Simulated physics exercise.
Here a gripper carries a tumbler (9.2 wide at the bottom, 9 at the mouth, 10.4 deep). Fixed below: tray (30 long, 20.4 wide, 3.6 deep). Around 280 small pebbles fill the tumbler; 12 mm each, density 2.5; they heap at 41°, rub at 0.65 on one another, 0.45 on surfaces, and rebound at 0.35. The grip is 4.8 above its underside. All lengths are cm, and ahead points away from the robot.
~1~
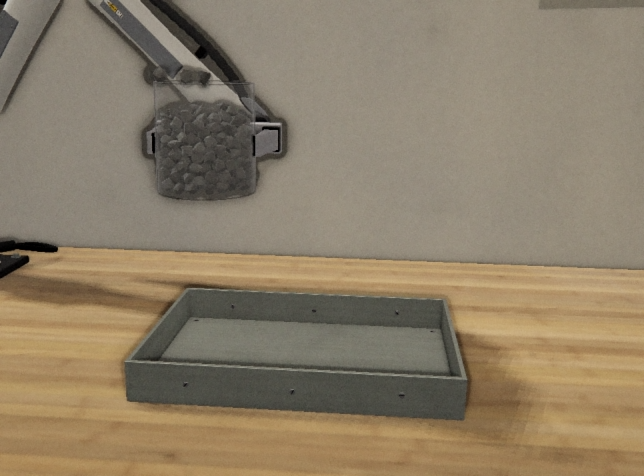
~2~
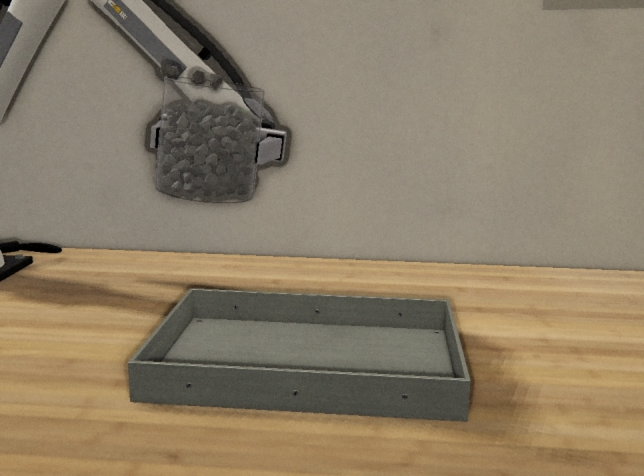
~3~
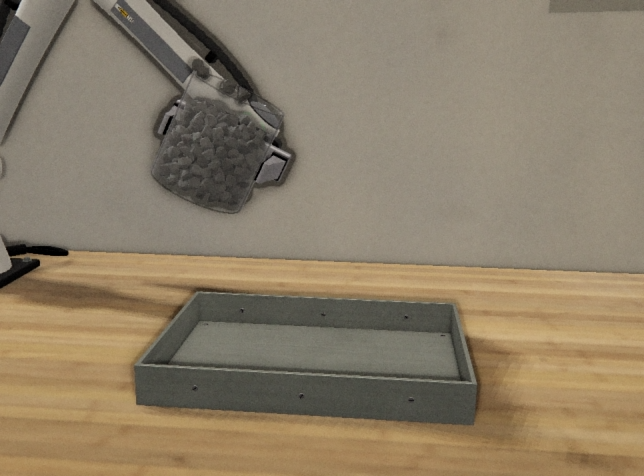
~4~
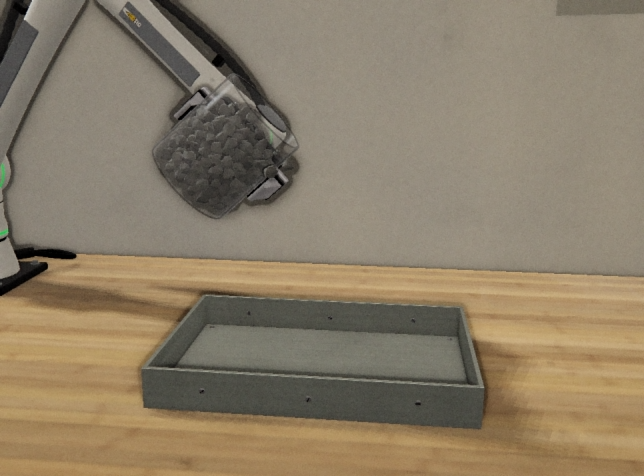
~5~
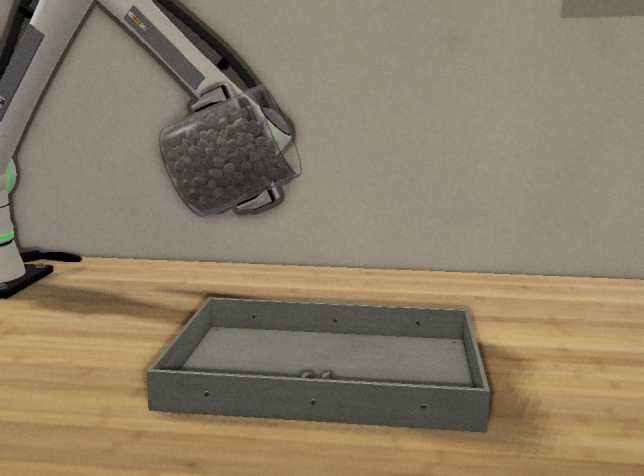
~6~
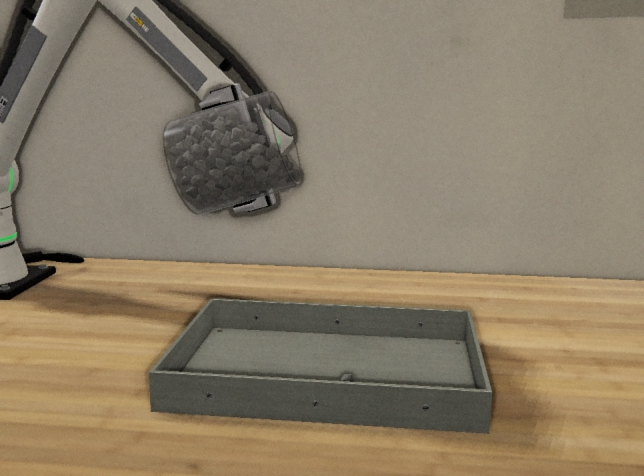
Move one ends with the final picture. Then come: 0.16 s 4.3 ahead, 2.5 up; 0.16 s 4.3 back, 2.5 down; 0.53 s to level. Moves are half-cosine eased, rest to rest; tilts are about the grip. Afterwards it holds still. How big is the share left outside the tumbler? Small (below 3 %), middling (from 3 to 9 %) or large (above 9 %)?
Share outside the tumbler: Large (above 9 %).
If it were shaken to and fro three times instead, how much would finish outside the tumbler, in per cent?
In that case some 35 per cent.
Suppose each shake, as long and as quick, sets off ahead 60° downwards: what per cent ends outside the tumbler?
Some 0 per cent.
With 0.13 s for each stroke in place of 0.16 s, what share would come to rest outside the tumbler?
In that case some 35 per cent.
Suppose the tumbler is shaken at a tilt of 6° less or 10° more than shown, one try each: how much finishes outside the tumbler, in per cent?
About 10 and 30 per cent.
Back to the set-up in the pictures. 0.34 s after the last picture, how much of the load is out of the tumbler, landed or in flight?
About 10 per cent by then.
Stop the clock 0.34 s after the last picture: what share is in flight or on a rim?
About 10 per cent.
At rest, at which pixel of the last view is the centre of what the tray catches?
Around (356, 375).
Then, 0.34 s on, tilted 73° forward, highest piece 25 above the table; 254 in the tumbler, 2 in the tray, 28 in flight or on a rim.
Then, 0.68 s on, tilted 17° forward, highest piece 28 above the table; 247 in the tumbler, 37 in the tray.
Then, 1.05 s on, level, highest piece 28 above the table; 247 in the tumbler, 37 in the tray.
Then, 2.10 s on, level, highest piece 28 above the table; 247 in the tumbler, 37 in the tray.
In the end, 247 in the tumbler, 37 in the tray. That is 13 % outside the tumbler.
